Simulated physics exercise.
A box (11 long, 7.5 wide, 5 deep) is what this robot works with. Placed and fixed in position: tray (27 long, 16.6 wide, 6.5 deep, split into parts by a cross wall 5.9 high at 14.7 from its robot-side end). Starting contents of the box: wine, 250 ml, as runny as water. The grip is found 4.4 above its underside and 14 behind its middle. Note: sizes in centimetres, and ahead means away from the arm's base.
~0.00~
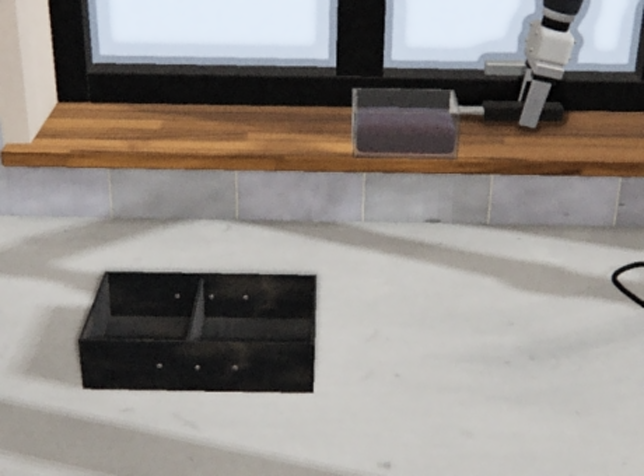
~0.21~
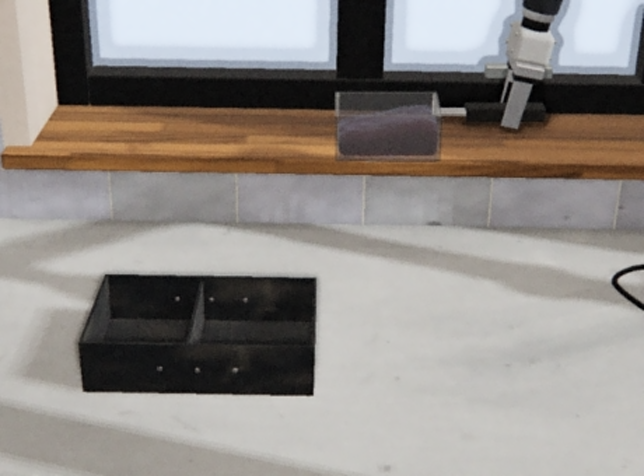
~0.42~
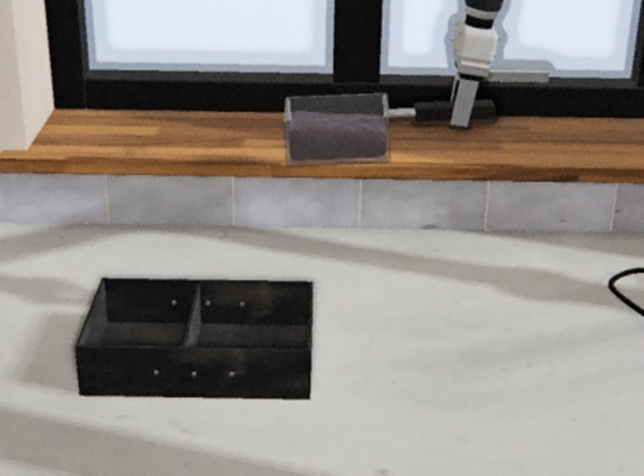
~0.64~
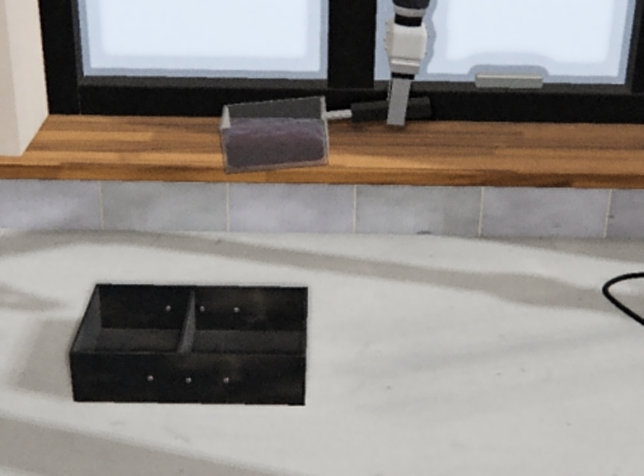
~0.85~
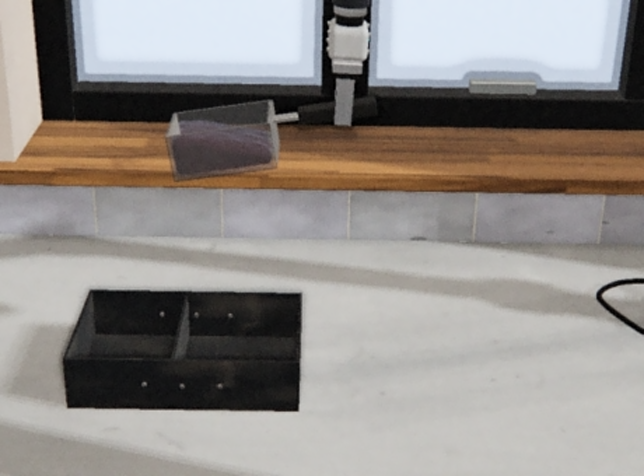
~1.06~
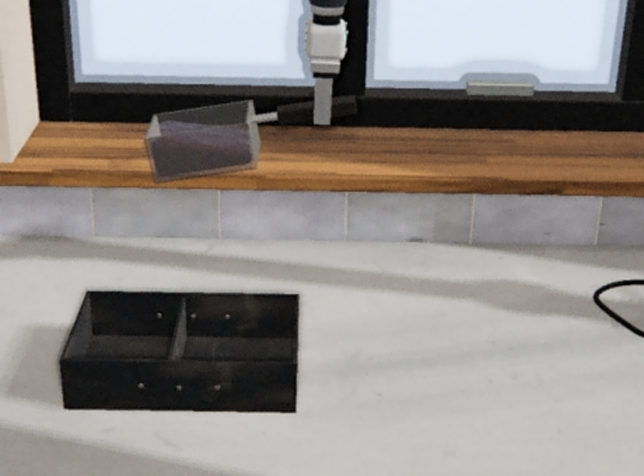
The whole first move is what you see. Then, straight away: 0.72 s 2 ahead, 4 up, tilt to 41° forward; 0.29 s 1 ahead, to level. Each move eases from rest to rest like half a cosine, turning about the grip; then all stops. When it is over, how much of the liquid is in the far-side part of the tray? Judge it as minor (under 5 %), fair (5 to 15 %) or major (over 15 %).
Major.
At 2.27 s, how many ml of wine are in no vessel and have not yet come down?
Roughly 5 ml at that moment.
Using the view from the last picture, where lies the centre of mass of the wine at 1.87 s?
Roughly (174, 214).
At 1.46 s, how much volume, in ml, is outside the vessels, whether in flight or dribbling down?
Close to 5 ml of it.
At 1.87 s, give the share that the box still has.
Remaining: Close to 70 %.
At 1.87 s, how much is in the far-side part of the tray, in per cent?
My guess is close to 20 per cent.
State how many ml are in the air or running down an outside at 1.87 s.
Amount outside the vessels: Near 25 ml.
After 1.46 s, tilted 28° forward, liquid up to 31 above the table; 250 ml in the box, 5 ml in the air or running down outside.
After 1.87 s, tilted 32° forward, liquid up to 41 above the table; 175 ml in the box, 55 ml in the far-side part, 25 ml in the air or running down outside.
After 2.27 s, level, liquid up to 40 above the table; 175 ml in the box, 75 ml in the far-side part, 5 ml on the table or floor, 5 ml in the air or running down outside.
After 3.07 s, level, liquid up to 39 above the table; 175 ml in the box, 75 ml in the far-side part, 5 ml on the table or floor.
At rest, 175 ml in the box, 75 ml in the far-side part, 5 ml on the table or floor. That is 29 % in the far-side part of the tray.
